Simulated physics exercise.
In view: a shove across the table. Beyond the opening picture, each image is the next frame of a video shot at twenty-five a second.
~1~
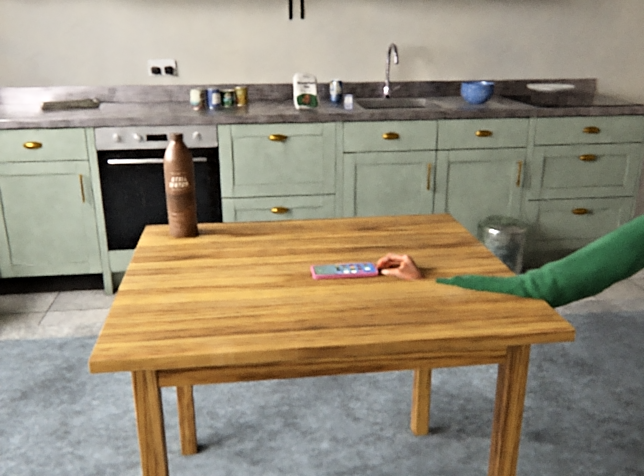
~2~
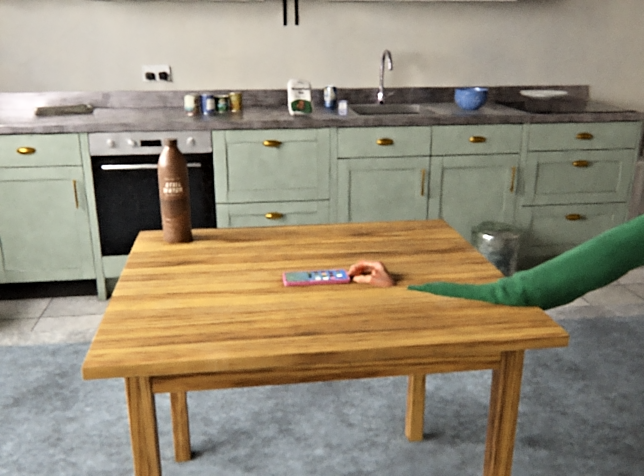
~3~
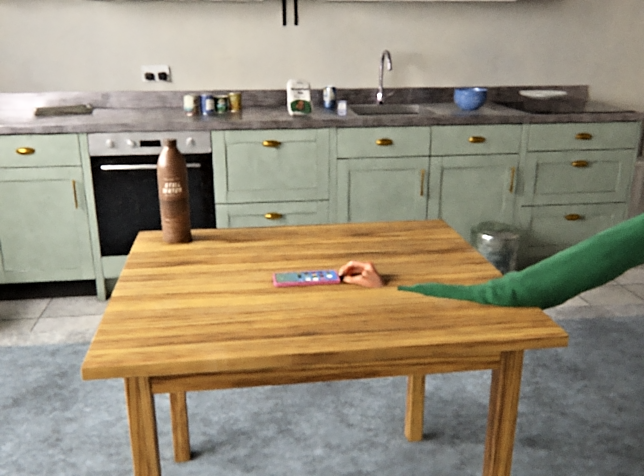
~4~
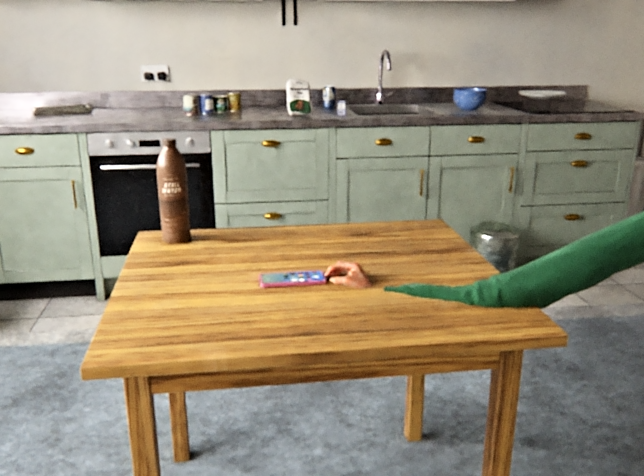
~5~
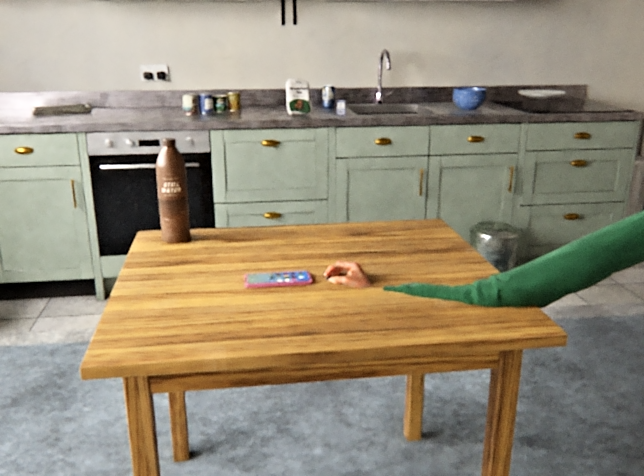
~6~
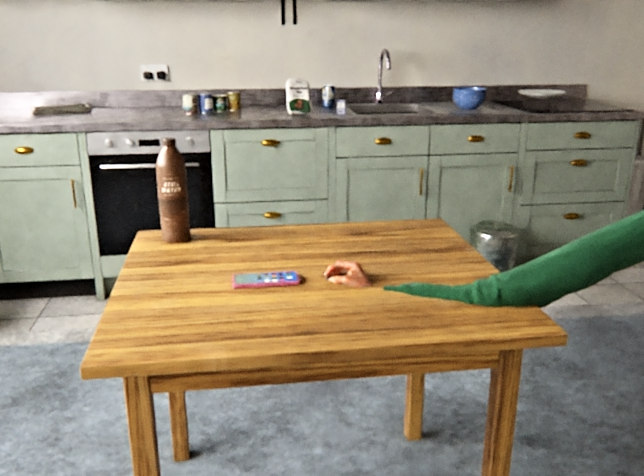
In a kitchen with pale green cabinets, a hand in a green sleeve pushes a pink phone leftward across a wooden table, where a brown bottle stands near the back corner. The hand then stays in place while the phone slides a little farther left, away from the fingers.
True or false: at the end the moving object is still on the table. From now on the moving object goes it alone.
True.
Then, 0.10 s on from there, pink phone shifted about its own width near (243, 281).
Then, 0.20 s on from there, pink phone shifted about its own width near (233, 281).
In the end, moved from the start, pink phone. At the end, from the last picture's camera, pink phone near (232, 281).
